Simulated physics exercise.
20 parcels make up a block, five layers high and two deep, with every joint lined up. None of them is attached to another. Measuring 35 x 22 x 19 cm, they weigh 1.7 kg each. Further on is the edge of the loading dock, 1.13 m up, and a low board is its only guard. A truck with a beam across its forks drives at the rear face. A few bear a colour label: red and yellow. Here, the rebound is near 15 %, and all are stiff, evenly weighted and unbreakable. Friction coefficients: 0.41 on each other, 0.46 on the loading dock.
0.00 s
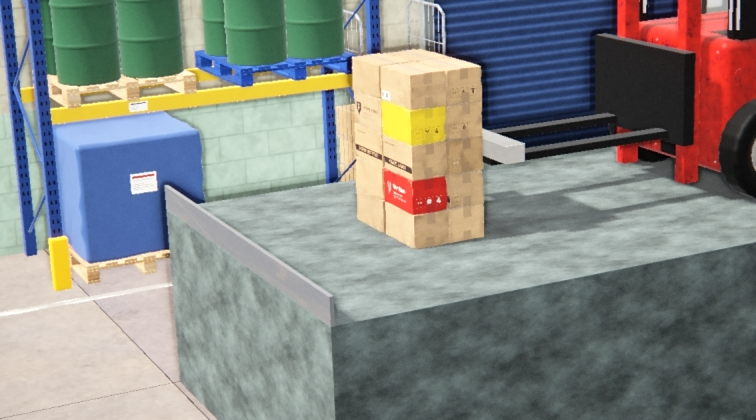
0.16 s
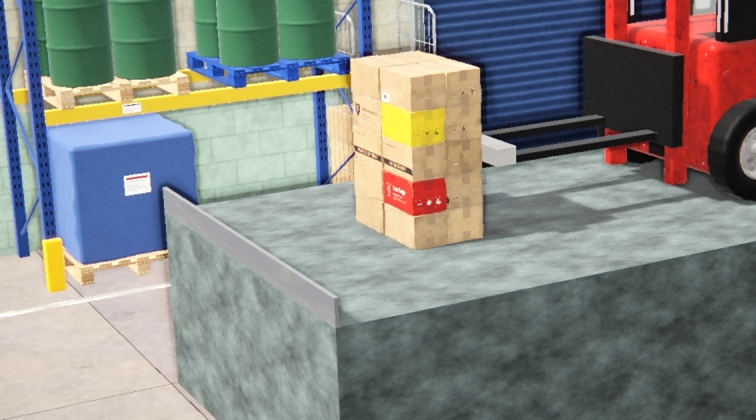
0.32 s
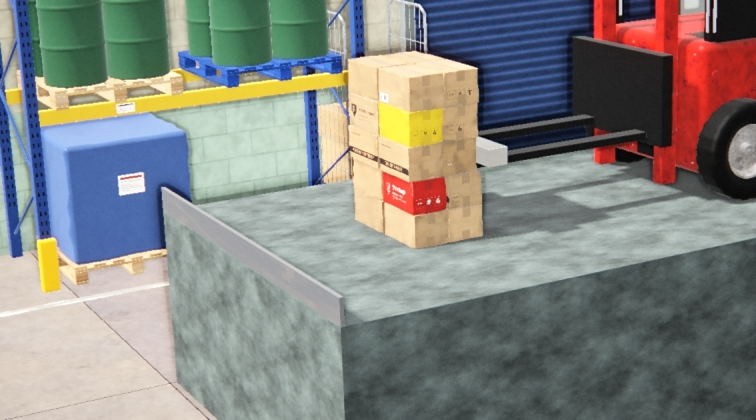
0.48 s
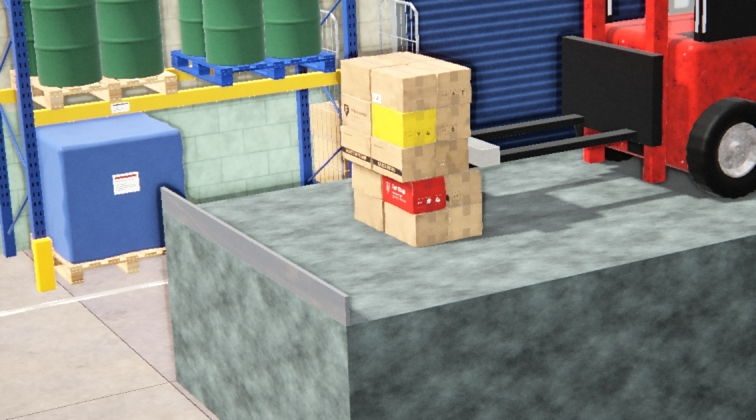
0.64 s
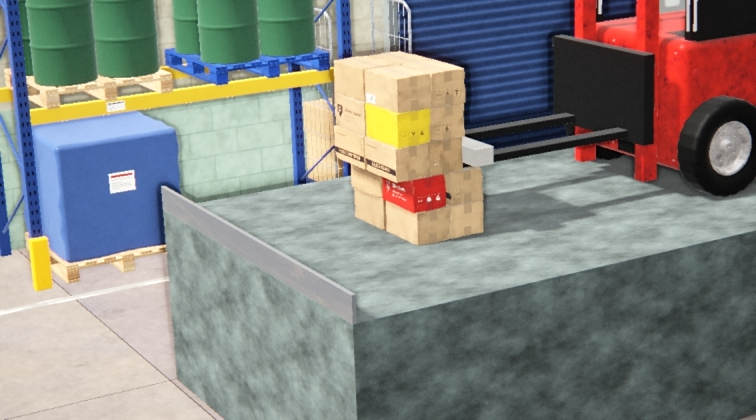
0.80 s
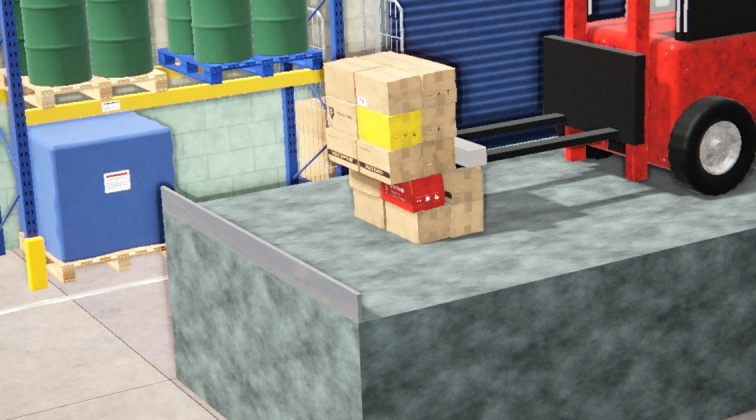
On a raised platform in a warehouse, a red forklift moves left behind a stack of boxes, pushing a pale beam into it; the upper boxes, one yellow-labelled, slide left together, then the red-labelled box below shifts slightly.
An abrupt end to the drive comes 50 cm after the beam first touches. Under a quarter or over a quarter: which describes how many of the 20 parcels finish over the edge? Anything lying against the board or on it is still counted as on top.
Finishing over the edge: Less than a quarter.
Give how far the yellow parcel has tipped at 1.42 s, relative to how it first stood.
Rotation: Approx. 100°.
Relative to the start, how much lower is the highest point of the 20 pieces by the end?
Roughly 45 centimetres lower at the end.
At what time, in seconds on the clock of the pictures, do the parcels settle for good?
Roughly 3.0 s.
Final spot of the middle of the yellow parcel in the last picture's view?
Resting position, last image: About (311, 238).
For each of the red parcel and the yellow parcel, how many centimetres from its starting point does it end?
Result: Red at 20 cm, yellow at 90 cm.
After 1.08 s, none of the 20 parcels over the edge, 16 disturbed; yellow parcel leaning 21°; red parcel leaning 13°.
After 1.42 s, none of the 20 parcels over the edge, 16 disturbed; yellow parcel on its side; red parcel leaning 30°.
After 2.32 s, 1 of the 20 parcels over the edge; yellow parcel on its side; red parcel leaning 34°.
At rest (3.2 s), 3 of the 20 parcels over the edge; yellow parcel on its side; red parcel leaning 34°. That is 15 per cent. As the last picture would show them, middles, yellow parcel near (311, 239), red parcel near (384, 196).
